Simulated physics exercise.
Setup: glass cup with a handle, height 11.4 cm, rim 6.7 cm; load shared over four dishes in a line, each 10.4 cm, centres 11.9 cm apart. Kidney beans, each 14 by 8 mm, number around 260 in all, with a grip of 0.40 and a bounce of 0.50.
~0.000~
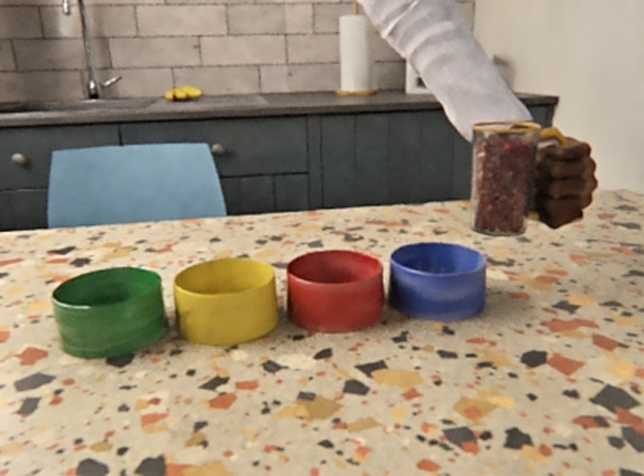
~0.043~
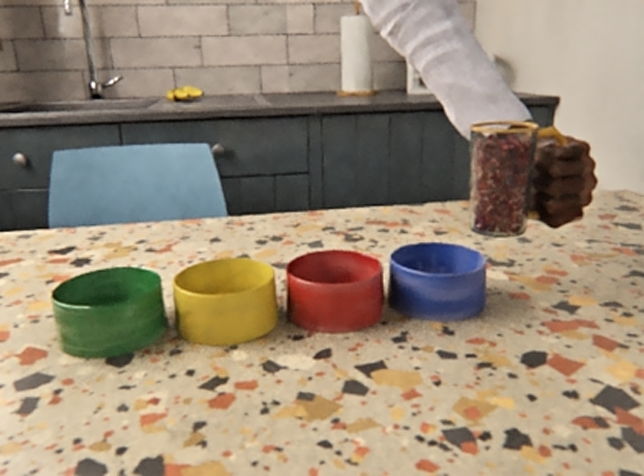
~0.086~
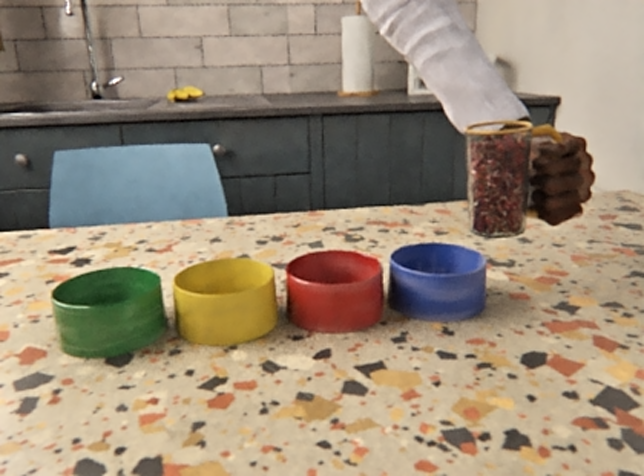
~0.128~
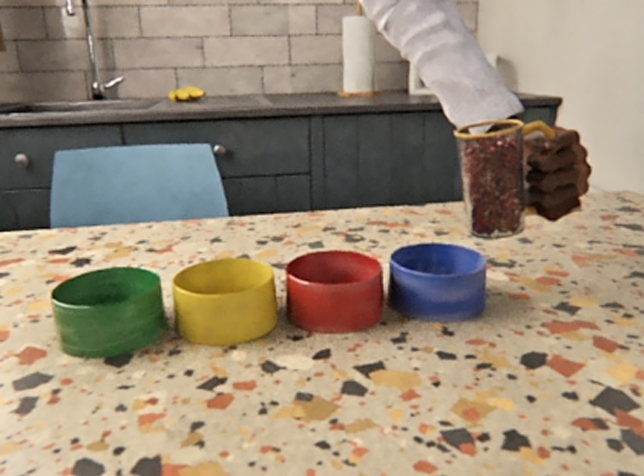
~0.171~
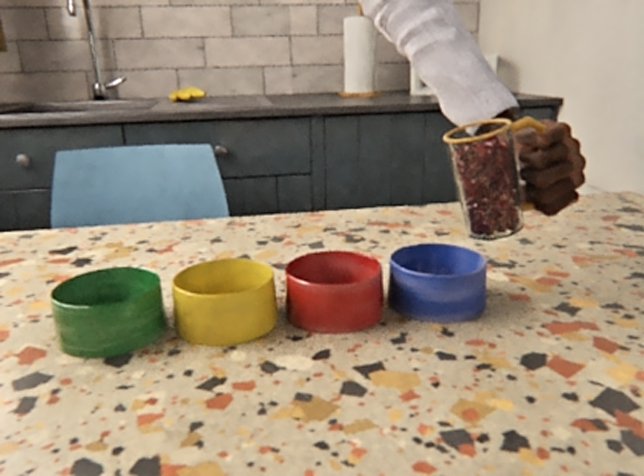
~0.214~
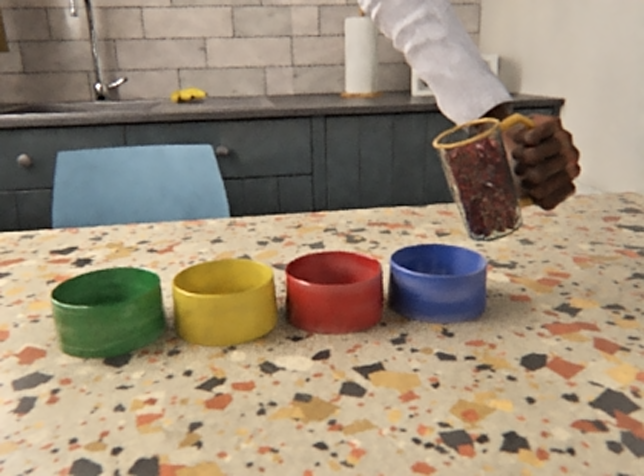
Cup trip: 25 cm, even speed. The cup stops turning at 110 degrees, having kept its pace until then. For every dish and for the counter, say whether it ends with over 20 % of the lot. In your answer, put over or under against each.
Red - over; blue - under; green - under; yellow - over; counter - under.
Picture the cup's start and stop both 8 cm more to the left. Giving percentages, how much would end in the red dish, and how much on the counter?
The red dish would get 0 and the counter 10.
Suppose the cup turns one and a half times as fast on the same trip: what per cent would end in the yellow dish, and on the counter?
Shares: Yellow dish 30, counter 10.
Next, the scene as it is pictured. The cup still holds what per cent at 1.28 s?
Reading: Approx. 40 %.
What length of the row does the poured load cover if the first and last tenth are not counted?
Roughly 15 cm of the row.
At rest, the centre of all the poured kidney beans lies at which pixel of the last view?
Close to pixel (237, 308).
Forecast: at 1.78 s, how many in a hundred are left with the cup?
Somewhere near 10 per cent.
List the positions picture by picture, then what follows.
Cup at (502, 179), tilt 0 degrees, lip at (476, 128), moved 0.0 cm; middle of the pieces at (503, 187); blue dish at (438, 258); red dish at (334, 266); yellow dish at (225, 276); green dish at (108, 286), in the first picture.
Cup at (501, 179), tilt 1 degrees, lip at (474, 129), moved 0.1 cm; middle of the pieces at (502, 187), in the second picture.
Cup at (498, 180), tilt 4 degrees, lip at (468, 131), moved 0.5 cm; middle of the pieces at (499, 188), in the third picture.
Cup at (492, 180), tilt 9 degrees, lip at (458, 135), moved 1.1 cm; middle of the pieces at (495, 188), in the fourth picture.
Cup at (487, 181), tilt 15 degrees, lip at (447, 140), moved 1.8 cm; middle of the pieces at (490, 188), in the fifth picture.
Cup at (481, 182), tilt 21 degrees, lip at (437, 146), moved 2.5 cm; middle of the pieces at (485, 188); blue dish at (438, 259); red dish at (334, 268); yellow dish at (224, 277); green dish at (107, 286). Its pace works out near 135 degrees a second; the hand travels 16 cm a second, in the sixth picture.
After 0.85 s, tilt 107 degrees; cup holds 95 %, red 5 %.
Then, at 1.28 s, tilt 110 degrees; cup holds 40 %, red 25 %, yellow 20 %.
After 1.78 s, tilt 110 degrees; cup holds 10 %, red 25 %, yellow 50 %.
By 2.5 s all is still; red 25 %, blue 0 %, green 0 %, yellow 60 %, counter 10 %.
